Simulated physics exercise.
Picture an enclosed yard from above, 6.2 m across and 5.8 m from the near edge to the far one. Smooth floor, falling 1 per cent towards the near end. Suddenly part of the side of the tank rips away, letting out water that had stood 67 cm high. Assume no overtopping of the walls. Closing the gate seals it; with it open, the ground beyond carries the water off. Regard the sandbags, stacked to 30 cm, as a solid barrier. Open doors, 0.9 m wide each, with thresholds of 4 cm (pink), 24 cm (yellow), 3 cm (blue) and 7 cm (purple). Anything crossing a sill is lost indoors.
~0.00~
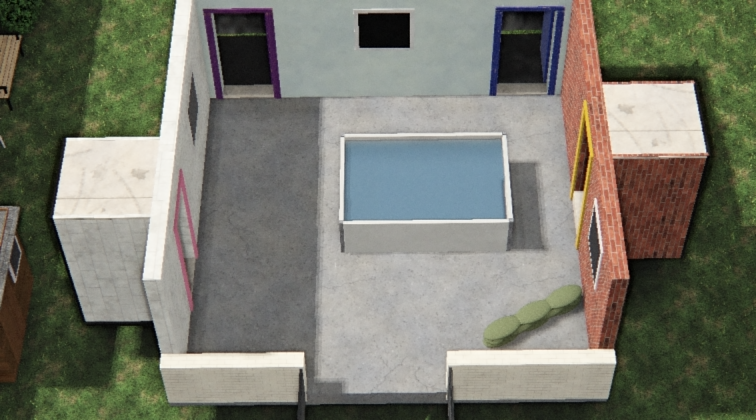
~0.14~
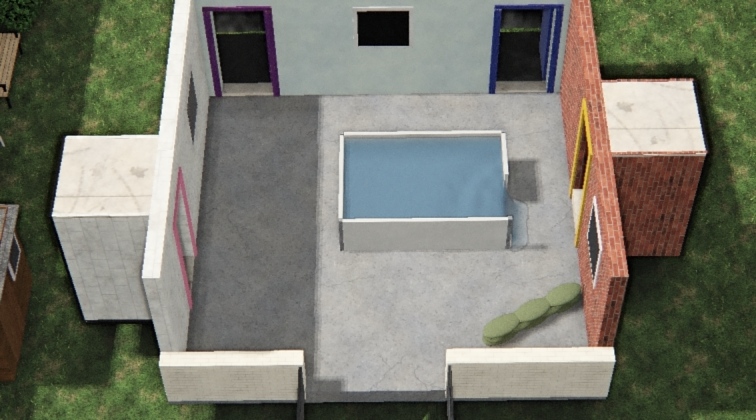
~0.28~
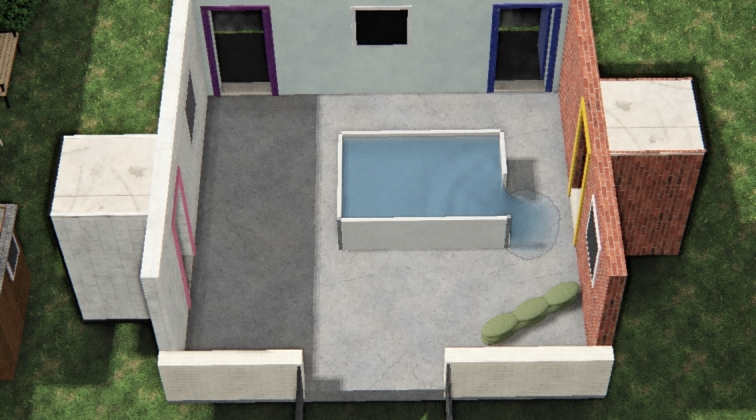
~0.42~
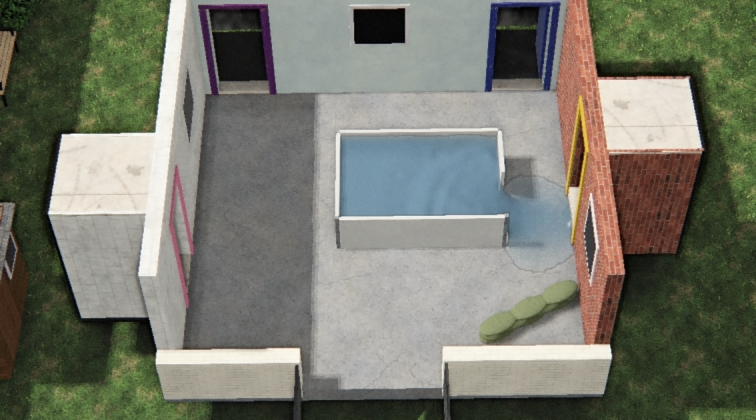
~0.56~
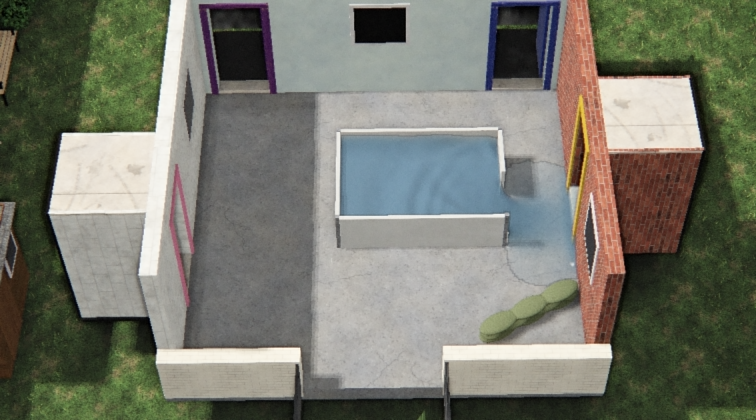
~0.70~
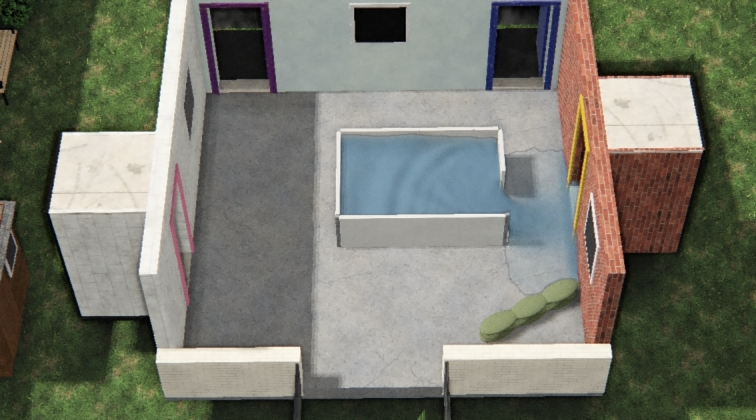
Water pouring from a gap in the tank's right side, spreading across grey floor to the brick wall and green sandbags.
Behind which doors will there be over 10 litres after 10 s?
In order: At the pink door the limit will be broken; at the yellow door the limit will be broken; at the blue door the limit will be broken; at the purple door the limit will hold.
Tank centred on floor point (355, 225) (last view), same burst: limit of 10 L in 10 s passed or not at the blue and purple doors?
Lab note: Blue door limit exceeded; purple door limit not exceeded.
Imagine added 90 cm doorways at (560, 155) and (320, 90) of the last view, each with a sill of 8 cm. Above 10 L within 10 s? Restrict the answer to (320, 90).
Short of it.
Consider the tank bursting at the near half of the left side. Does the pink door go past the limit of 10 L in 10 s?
Measured against that limit, the pink door goes beyond it.
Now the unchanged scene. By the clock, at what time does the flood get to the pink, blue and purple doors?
Times: Pink 4.5 seconds, blue 1.6 seconds, purple 5.5 seconds.
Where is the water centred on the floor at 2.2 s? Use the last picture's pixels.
Centre: Approx. (459, 212) px.
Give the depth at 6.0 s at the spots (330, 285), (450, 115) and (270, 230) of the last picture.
Around 4 cm, 5 cm and 1 cm, in the order given.
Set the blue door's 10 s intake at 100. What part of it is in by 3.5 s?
Some 35 in a hundred.
After 1.4 s water covers 15 % of the floor and is deepest (50 cm) near (577, 282); pink door not reached, yellow door 45 cm at the sill, 62 L in, blue door not reached, purple door not reached.
After 2.2 s water covers 35 % of the floor and is deepest (44 cm) near (571, 227); pink door not reached, yellow door 42 cm at the sill, 158 L in, blue door 11 cm at the sill, 21 L in, purple door not reached.
After 3.5 s water covers 55 % of the floor and is deepest (34 cm) near (577, 282); pink door not reached, yellow door 30 cm at the sill, 239 L in, blue door 14 cm at the sill, 115 L in, purple door not reached.
After 6.0 s water covers 85 % of the floor and is deepest (24 cm) near (577, 282); pink door 10 cm at the sill, 14 L in, yellow door 22 cm at the sill, 262 L in, blue door 12 cm at the sill, 239 L in, purple door 1 cm at the sill, 0 L in.
After 10.0 s water covers 95 % of the floor and is deepest (14 cm) near (566, 282); pink door 8 cm at the sill, 58 L in, yellow door 13 cm at the sill, 263 L in, blue door 8 cm at the sill, 341 L in, purple door 8 cm at the sill, 0 L in.
